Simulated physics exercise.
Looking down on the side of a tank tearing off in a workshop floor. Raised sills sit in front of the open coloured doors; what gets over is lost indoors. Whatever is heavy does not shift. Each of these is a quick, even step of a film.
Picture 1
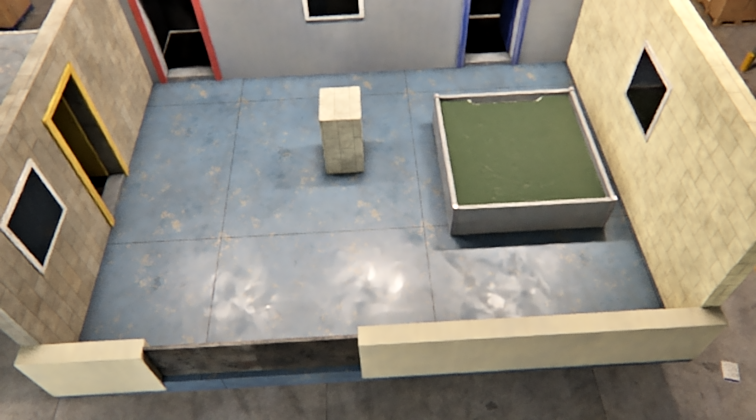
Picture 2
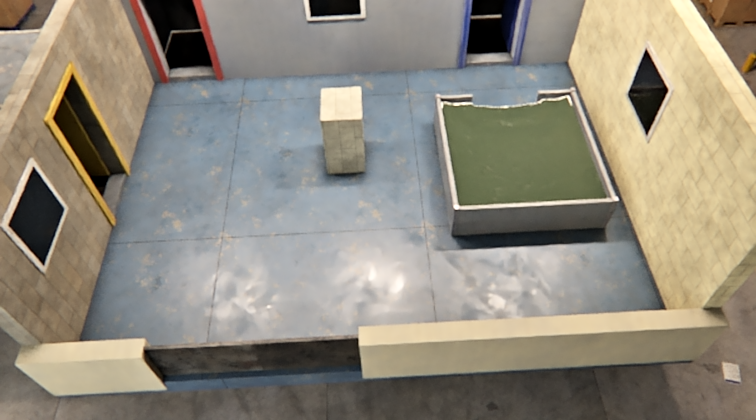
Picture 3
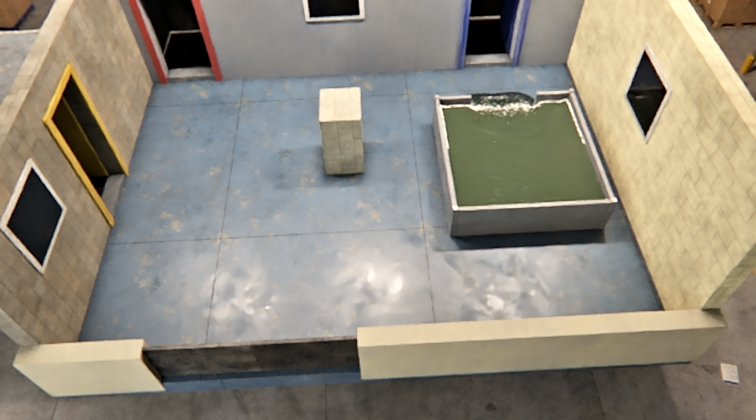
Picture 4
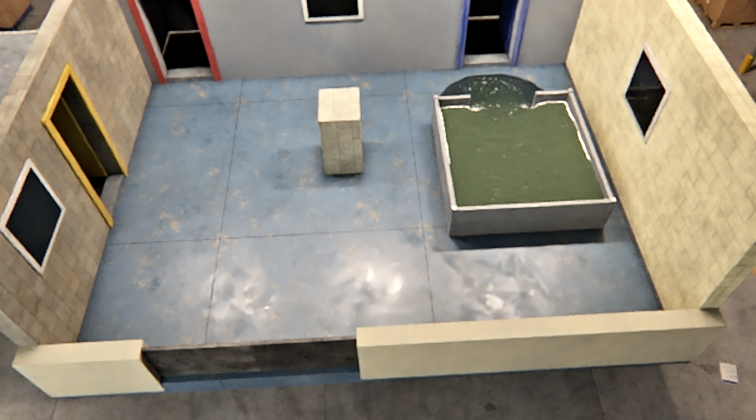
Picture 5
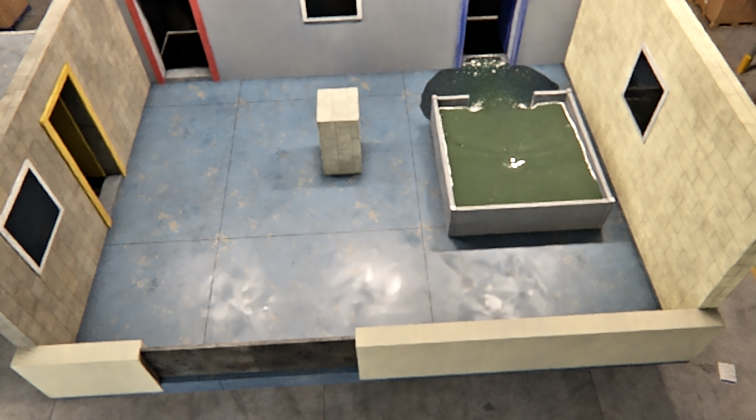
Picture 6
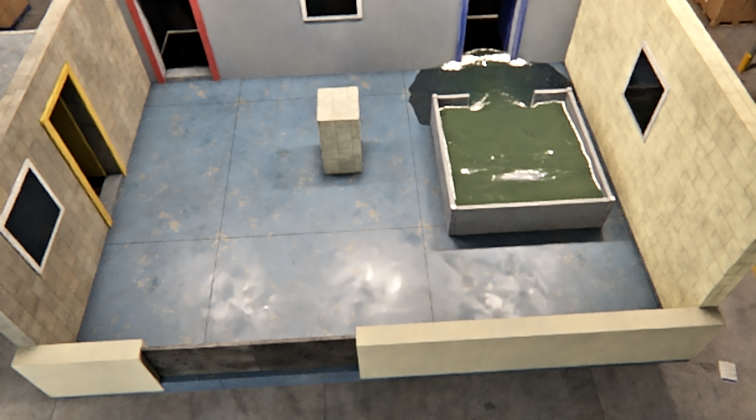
On a workshop floor with blue flooring and low walls, a square tank of green water opens at its far side, and dark water pours through the gap, spreading outward across the floor to the blue-framed doorway and right-hand wall.
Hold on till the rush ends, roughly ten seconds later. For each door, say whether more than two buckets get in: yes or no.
Blue door: Yes; red door: No; yellow door: No.
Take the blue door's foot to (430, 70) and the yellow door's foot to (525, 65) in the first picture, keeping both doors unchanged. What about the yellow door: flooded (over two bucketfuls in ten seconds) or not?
I'd say the yellow beats the mark.
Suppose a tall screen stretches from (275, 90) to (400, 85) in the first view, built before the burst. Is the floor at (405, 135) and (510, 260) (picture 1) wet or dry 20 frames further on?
First spot submerged, second spot parched.
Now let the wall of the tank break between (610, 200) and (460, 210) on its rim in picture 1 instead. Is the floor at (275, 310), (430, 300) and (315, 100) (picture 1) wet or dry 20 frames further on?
In the order given: Swamped, swamped and untouched.
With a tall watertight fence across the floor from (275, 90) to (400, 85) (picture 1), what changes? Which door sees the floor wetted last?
That's the one in yellow, I reckon.
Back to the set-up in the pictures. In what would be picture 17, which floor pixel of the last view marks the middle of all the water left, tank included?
I reckon somewhere around (499, 140).
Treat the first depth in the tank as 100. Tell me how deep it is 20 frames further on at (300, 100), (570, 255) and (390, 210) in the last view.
The depths come to near 6, 0 and 0 per cent respectively.
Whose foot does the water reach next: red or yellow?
Answer: The door marked red.
A moment on, water covers 10 % of the floor; the blue door far over two buckets in, the red door not reached, the yellow door not reached.
Next, water covers 20 % of the floor; the blue door far over two buckets in, the red door not reached, the yellow door not reached.
Then, water covers 35 % of the floor; the blue door far over two buckets in, the red door wet at the sill, nothing in, the yellow door not reached.
Later, water covers 55 % of the floor; the blue door far over two buckets in, the red door wet at the sill, nothing in, the yellow door wet at the sill, nothing in.
In the end, water covers 90 % of the floor; the blue door far over two buckets in, the red door wet at the sill, nothing in, the yellow door wet at the sill, nothing in.
